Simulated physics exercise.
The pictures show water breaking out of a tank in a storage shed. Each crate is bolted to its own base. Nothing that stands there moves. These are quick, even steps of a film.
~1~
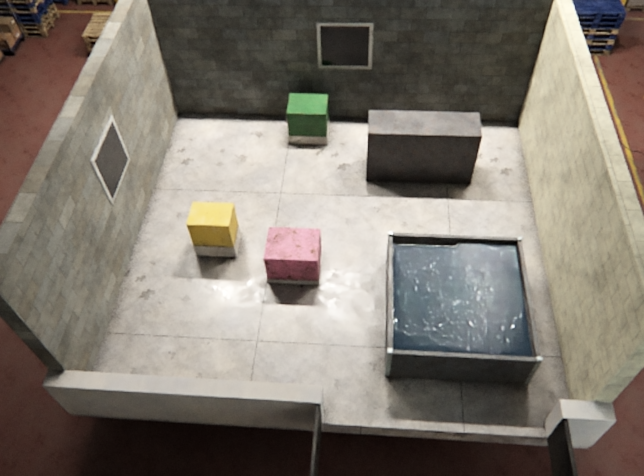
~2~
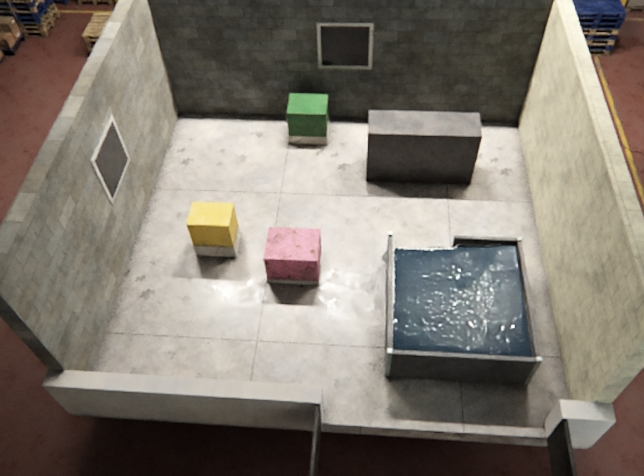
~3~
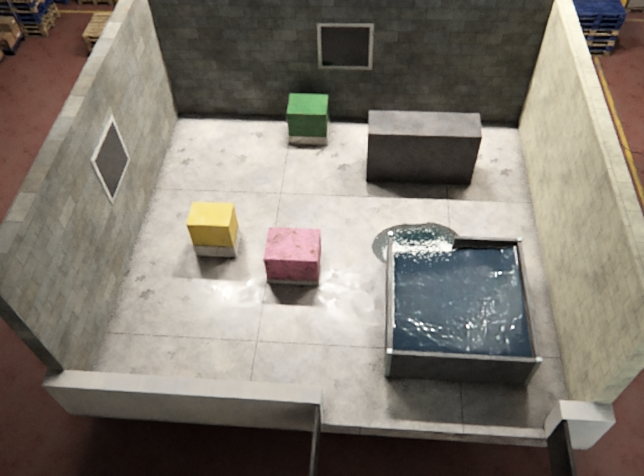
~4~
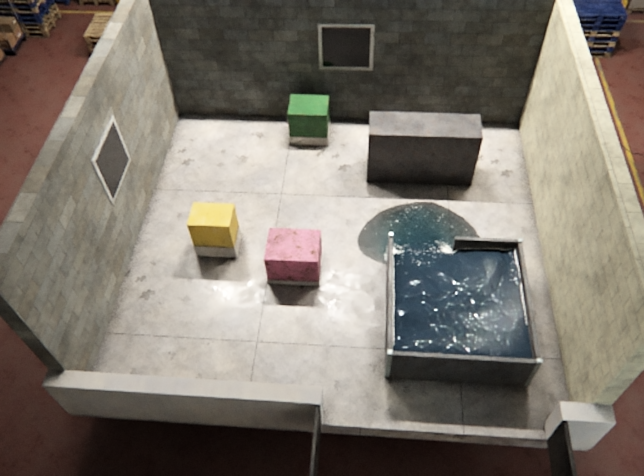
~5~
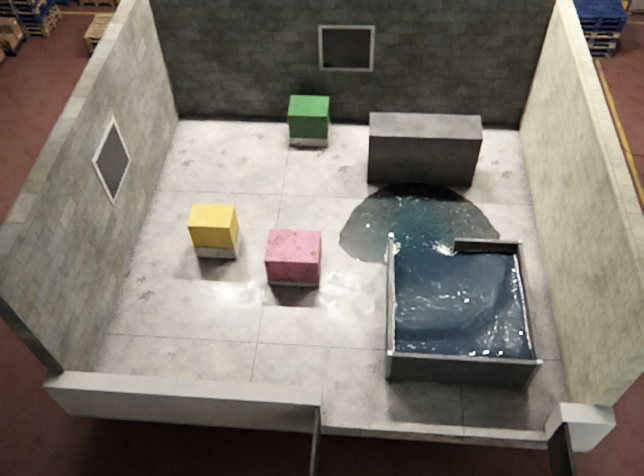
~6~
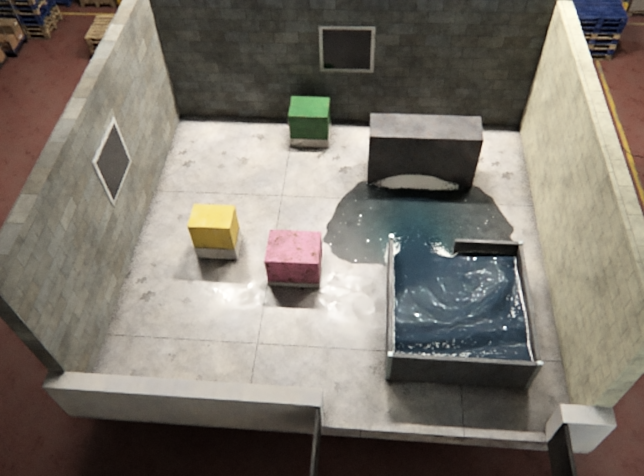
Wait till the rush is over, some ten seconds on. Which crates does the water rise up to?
One by one: The pink crate keeps dry; the yellow crate keeps dry; the green crate keeps dry.
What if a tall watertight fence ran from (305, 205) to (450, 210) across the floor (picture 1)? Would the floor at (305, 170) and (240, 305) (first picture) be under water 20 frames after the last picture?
As listed: No water, wet.
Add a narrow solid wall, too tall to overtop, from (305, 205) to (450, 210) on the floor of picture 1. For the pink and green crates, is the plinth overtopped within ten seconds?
The pink crate is soaked; the green crate is spared.
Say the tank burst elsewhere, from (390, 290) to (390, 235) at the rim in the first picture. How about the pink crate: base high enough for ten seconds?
My reading: Pink crate takes water.
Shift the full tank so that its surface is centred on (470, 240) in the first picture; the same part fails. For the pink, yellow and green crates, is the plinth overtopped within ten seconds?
In short: The pink crate is soaked; the yellow crate keeps dry; the green crate remains dry.
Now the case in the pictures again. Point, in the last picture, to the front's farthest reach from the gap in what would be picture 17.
Around (222, 127).
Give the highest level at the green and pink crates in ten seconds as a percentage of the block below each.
About 70 and 60 per cent.
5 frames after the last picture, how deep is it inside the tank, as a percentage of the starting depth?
Close to 68 %.
A moment on, water covers 20 % of the floor; the pink crate water round its plinth, the yellow crate not reached, the green crate water round its plinth.
Next, water covers 30 % of the floor; the pink crate water round its plinth, the yellow crate not reached, the green crate water round its plinth.
Then, water covers 55 % of the floor; the pink crate water round its plinth, the yellow crate water round its plinth, the green crate water round its plinth.
Later, water covers 75 % of the floor; the pink crate water round its plinth, the yellow crate water round its plinth, the green crate water round its plinth.
In the end, water covers 95 % of the floor; the pink crate stayed above the water, the yellow crate stayed above the water, the green crate stayed above the water.
